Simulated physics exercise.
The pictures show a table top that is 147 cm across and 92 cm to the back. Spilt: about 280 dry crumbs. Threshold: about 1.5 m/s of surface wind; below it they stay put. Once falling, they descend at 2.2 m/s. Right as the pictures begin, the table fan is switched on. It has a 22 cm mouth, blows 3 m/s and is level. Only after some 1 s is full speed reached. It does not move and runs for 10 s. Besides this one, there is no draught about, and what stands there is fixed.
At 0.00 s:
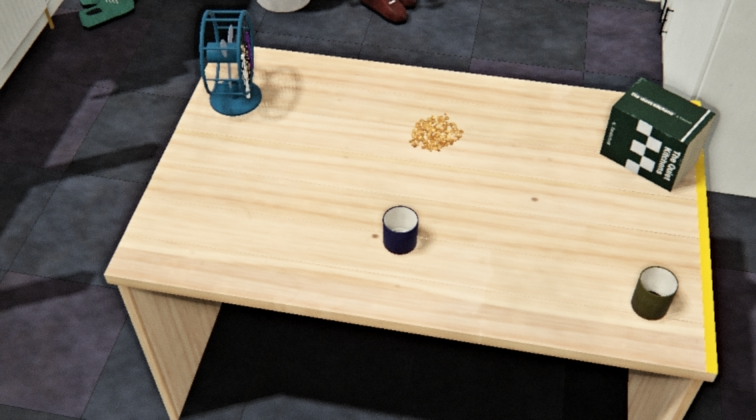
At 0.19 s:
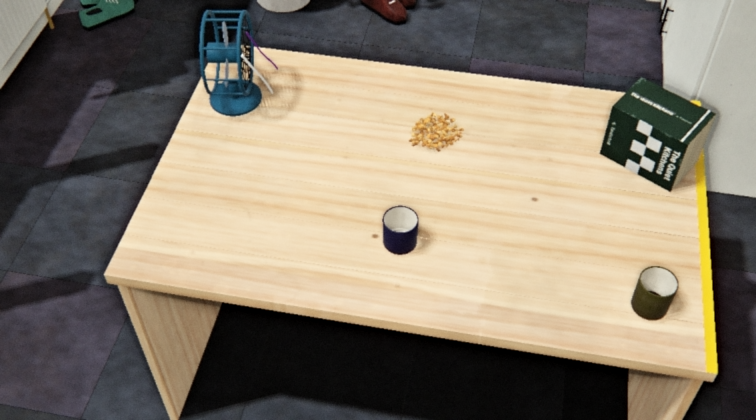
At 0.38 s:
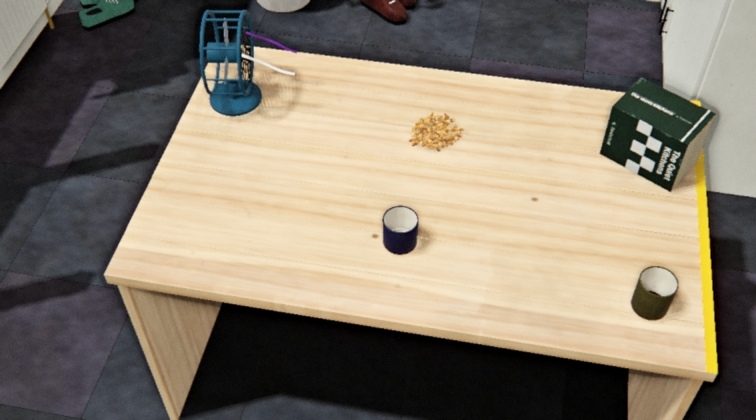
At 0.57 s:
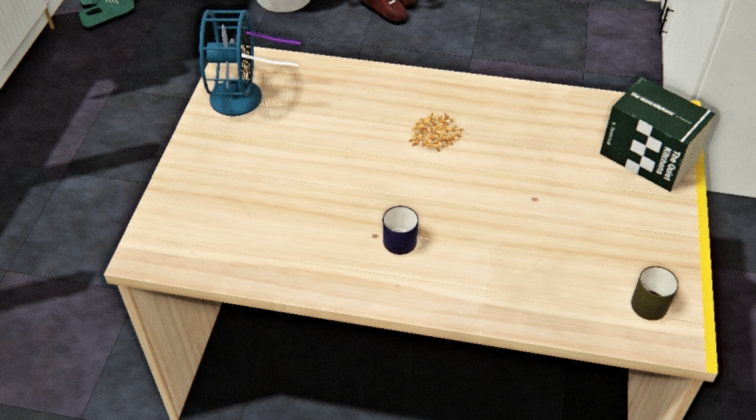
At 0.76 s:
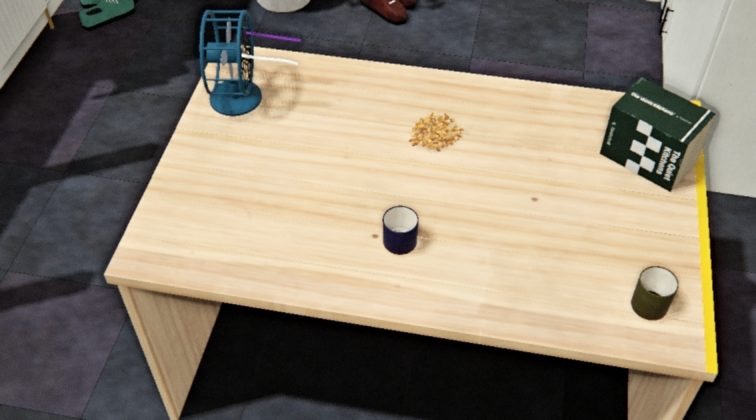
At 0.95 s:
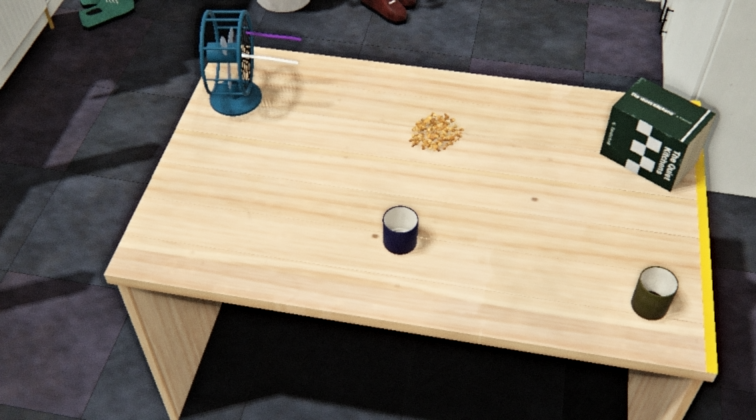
The clip shows a small blue table fan starting up on a wooden table, its purple and white ribbons lifting and streaming out to the right, while a pile of dry crumbs, two mugs and a book stay still.
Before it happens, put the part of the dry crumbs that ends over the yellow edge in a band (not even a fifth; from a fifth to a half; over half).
Most likely fewer than a fifth finish over that edge.
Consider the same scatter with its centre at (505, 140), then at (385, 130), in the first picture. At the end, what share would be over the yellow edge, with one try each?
About 3 and 5 in a hundred, in that order.
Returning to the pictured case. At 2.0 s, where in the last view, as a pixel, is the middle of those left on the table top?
Centre estimate: (489, 146) px.
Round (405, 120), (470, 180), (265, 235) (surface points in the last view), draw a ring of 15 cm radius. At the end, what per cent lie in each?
First spot near 20 %, second near 30 %, third near 0 %.
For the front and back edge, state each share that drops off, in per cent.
Roughly 0 per cent at the front edge and 0 per cent at the back edge.
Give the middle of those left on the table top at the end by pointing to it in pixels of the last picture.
The middle lands close to (495, 147) in pixels.
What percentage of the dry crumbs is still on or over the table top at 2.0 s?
I reckon some 100 %.
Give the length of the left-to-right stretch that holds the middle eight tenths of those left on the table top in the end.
50 centimetres or so.
After 2.0 s the count stands so, 0 % are over the yellow edge; the middle of those still in play is near (489, 146).
After 3.2 s the count stands so, 1 % are over the yellow edge; the middle of those still in play is near (489, 146).
After 5.5 s the count stands so, 4 % are over the yellow edge; the middle of those still in play is near (489, 146).
After 10.0 s, at the end, 4 % are over the yellow edge; the middle of those still in play is near (495, 147).
